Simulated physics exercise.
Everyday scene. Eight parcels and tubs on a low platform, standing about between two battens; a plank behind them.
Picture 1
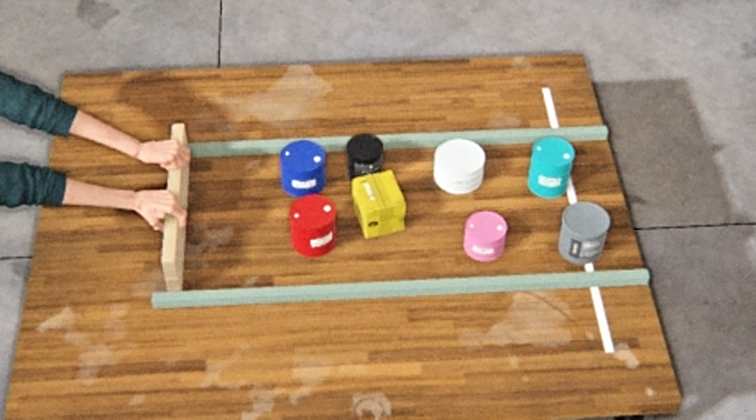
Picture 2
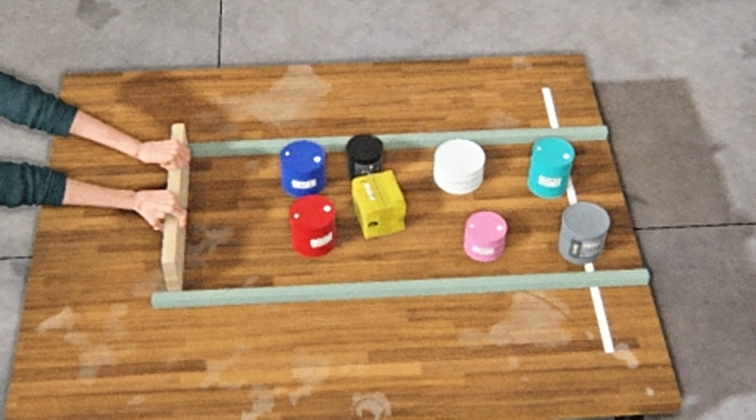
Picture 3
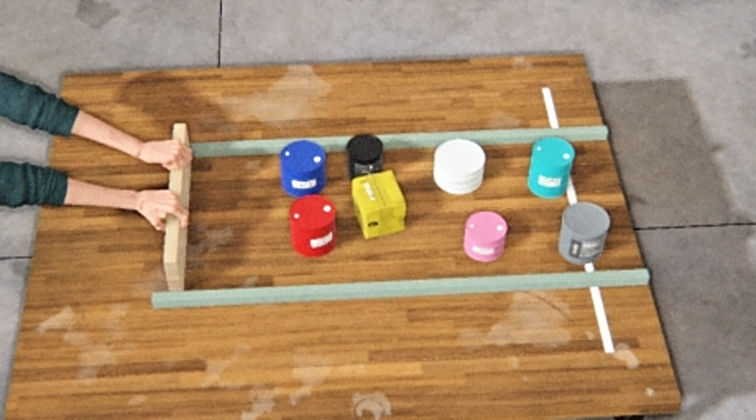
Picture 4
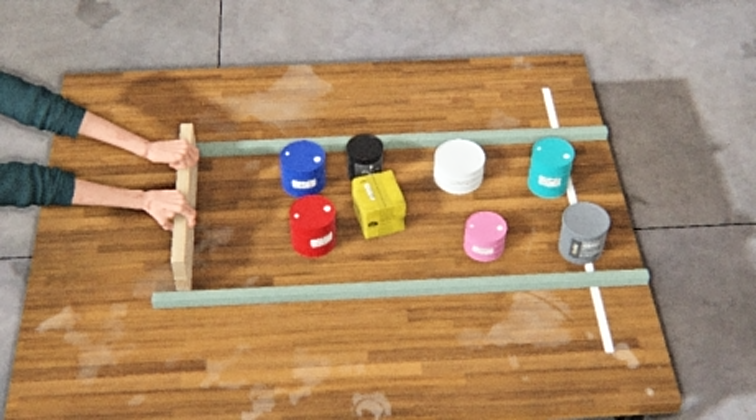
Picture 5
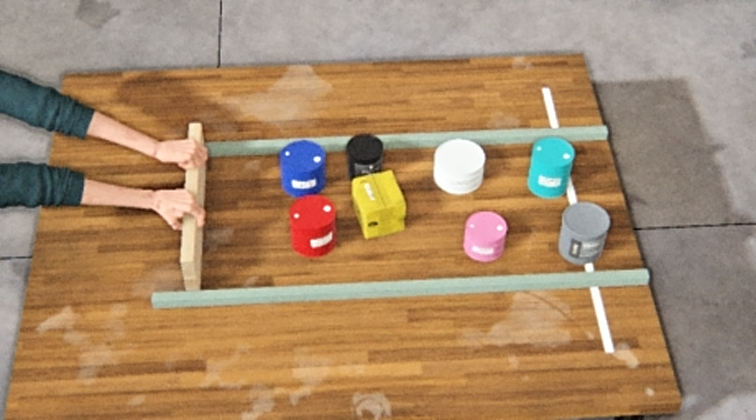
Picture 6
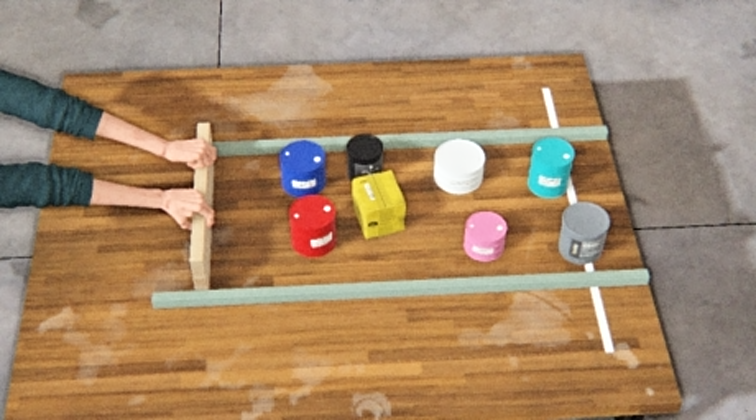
On a low wooden platform, eight containers stand scattered between two pale green battens, with a white strip crossing near the right end. Two hands hold a plank upright at the left, still at first, then slide it slowly a short way right, while the containers stay where they are.
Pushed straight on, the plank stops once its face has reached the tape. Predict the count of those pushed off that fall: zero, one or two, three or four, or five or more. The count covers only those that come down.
Well, the ones that get knocked off number between three and four.
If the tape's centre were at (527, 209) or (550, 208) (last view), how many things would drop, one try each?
Result, try by try: 1, 2.
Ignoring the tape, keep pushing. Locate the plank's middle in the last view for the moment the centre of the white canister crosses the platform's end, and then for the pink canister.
First one: Around (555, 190). Other one: Around (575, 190).
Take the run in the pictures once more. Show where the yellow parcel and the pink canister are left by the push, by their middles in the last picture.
The yellow parcel at (599, 191), the pink canister at (638, 252).
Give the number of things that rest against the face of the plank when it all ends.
At rest, 3 are in contact.
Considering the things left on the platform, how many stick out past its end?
Tally: 2.
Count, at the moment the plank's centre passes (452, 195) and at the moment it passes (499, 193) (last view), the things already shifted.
First 7, then 8.
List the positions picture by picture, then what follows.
Grey pail (583, 234); turquoise canister (551, 168); pink canister (485, 236); plank (177, 207); tape (575, 207), in the first frame.
Turquoise canister (551, 168); plank (177, 207), in the second frame.
Pink canister (485, 236); yellow parcel (379, 205), in the third frame.
Grey pail (583, 234); blue canister (303, 169), in the fourth frame.
Turquoise canister (551, 168); red canister (313, 226), in the fifth frame.
Grey pail (583, 234); turquoise canister (551, 168); pink canister (485, 236); plank (203, 206); tape (575, 207), in the sixth frame.
A little later, none off yet; grey pail at rest near (583, 234); turquoise canister at rest near (551, 168); pink canister at rest near (485, 236).
When it is over, the number that fall off is three or four; down, white canister, turquoise canister and grey pail.
